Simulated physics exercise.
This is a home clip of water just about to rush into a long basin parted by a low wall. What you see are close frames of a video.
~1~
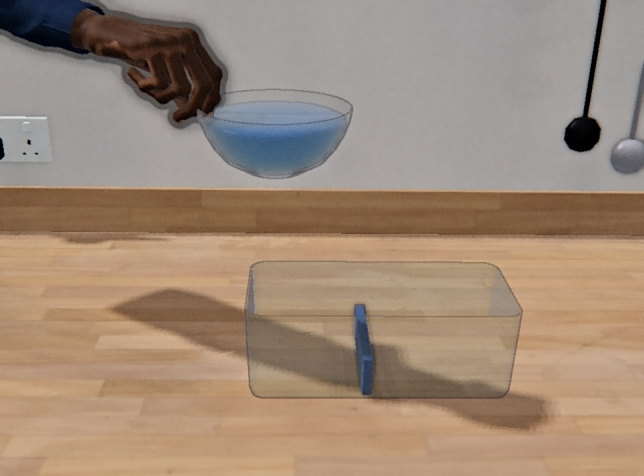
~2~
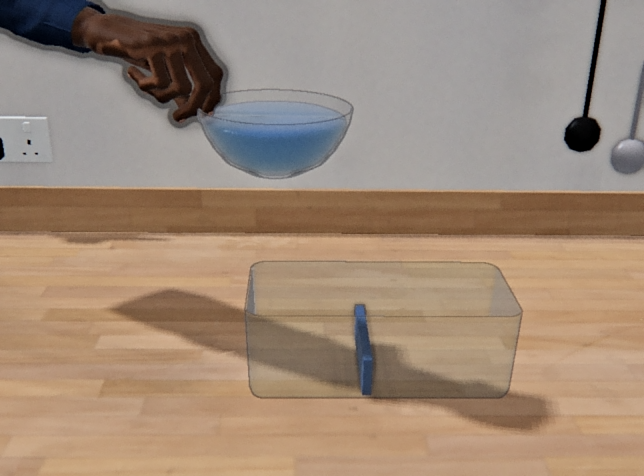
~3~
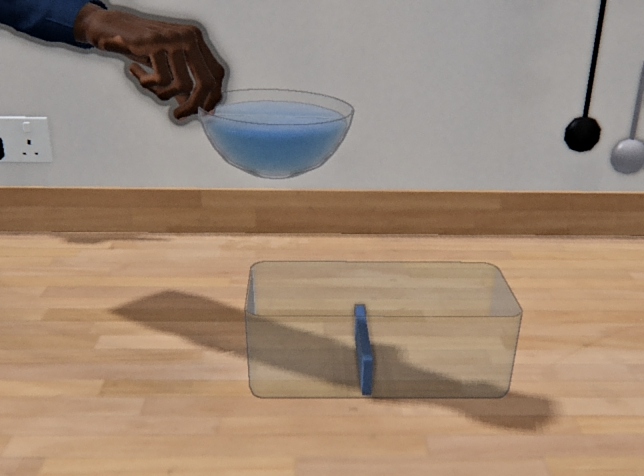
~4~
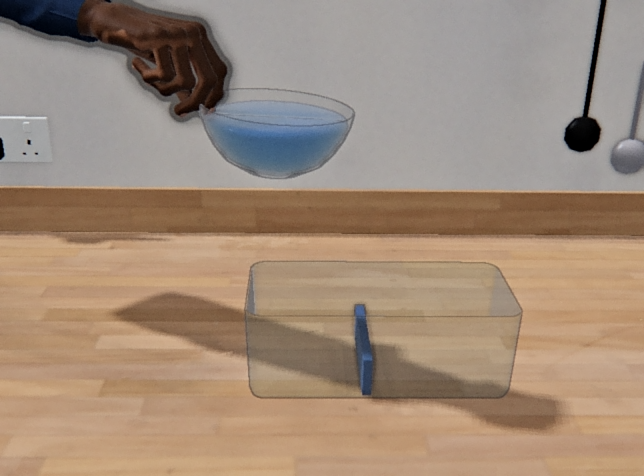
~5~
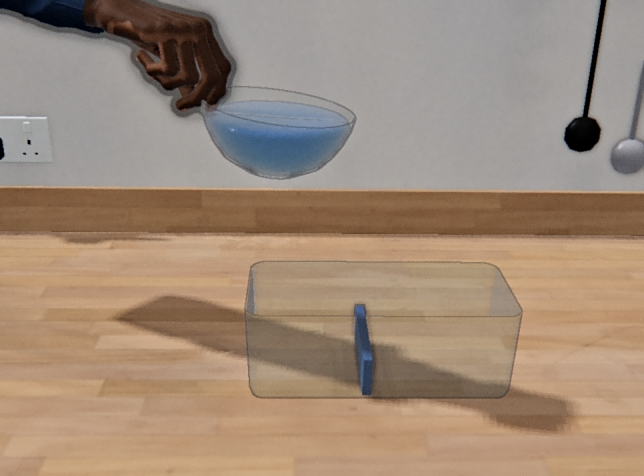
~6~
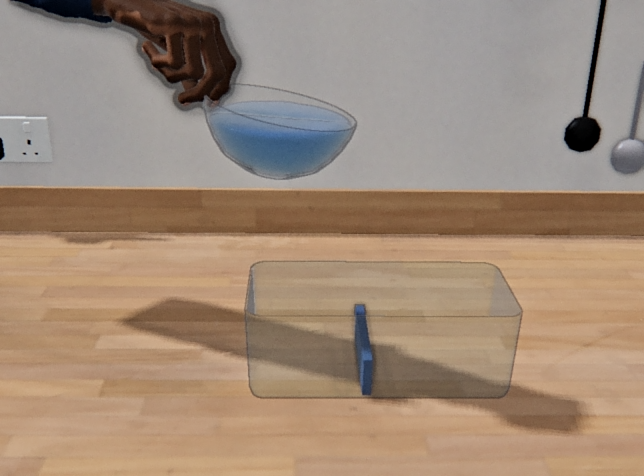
In the video, a hand holds a clear bowl of blue water above a transparent rectangular basin with a low blue divider on a wooden surface. The bowl is level at first, then tilts slightly to the right.
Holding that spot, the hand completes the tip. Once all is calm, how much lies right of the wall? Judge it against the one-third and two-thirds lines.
Once it settles, the part right of the wall is beyond two thirds, I'd say.
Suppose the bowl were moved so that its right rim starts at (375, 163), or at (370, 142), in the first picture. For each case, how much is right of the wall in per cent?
Start one gives close to 85 percent, start two close to 85 percent.
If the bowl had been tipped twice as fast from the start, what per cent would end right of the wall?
Around 60 per cent ends up there.
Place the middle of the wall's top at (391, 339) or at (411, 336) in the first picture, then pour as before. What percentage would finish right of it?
Roughly 65 per cent first and roughly 40 per cent second.
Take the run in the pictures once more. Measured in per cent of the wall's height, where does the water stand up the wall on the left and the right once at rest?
Once still, it is 10 % on the left and 60 % on the right.
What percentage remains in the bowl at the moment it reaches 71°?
Around 30 percent remains.
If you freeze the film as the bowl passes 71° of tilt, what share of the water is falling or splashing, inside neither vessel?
Some 50 per cent.
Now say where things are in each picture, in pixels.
It leans 0°; its right rim is at (352, 108); the water meets the walls at (202, 115) and (348, 117); the long basin's rim runs from (249, 288) to (509, 289); the wall's top is at (364, 332), in the first frame.
It leans 0°; its right rim is at (352, 109); the water meets the walls at (202, 114) and (347, 117), in the second frame.
It leans 2°; its right rim is at (353, 111); the water meets the walls at (203, 114) and (348, 118), in the third frame.
It leans 4°; its right rim is at (354, 114); the water meets the walls at (204, 112) and (349, 119), in the fourth frame.
It leans 7°; its right rim is at (355, 118); the water meets the walls at (207, 112) and (351, 120), in the fifth frame.
It leans 11°; its right rim is at (356, 124); the water meets the walls at (209, 111) and (353, 122), in the sixth frame.
A moment on, the bowl is tipped part way and 32 per cent is still to pour, 0 is left of the wall and 19 right of it.
Next, the bowl is tipped right over and 0 per cent is still to pour, 13 is left of the wall and 82 right of it.
Then the bowl is tipped right over and 0 per cent is still to pour, 16 is left of the wall and 82 right of it.
Later the bowl is tipped right over and 0 per cent is still to pour, 16 is left of the wall and 82 right of it.
Finally, 16 per cent lies left of the wall, 82 right of it and 2 outside.
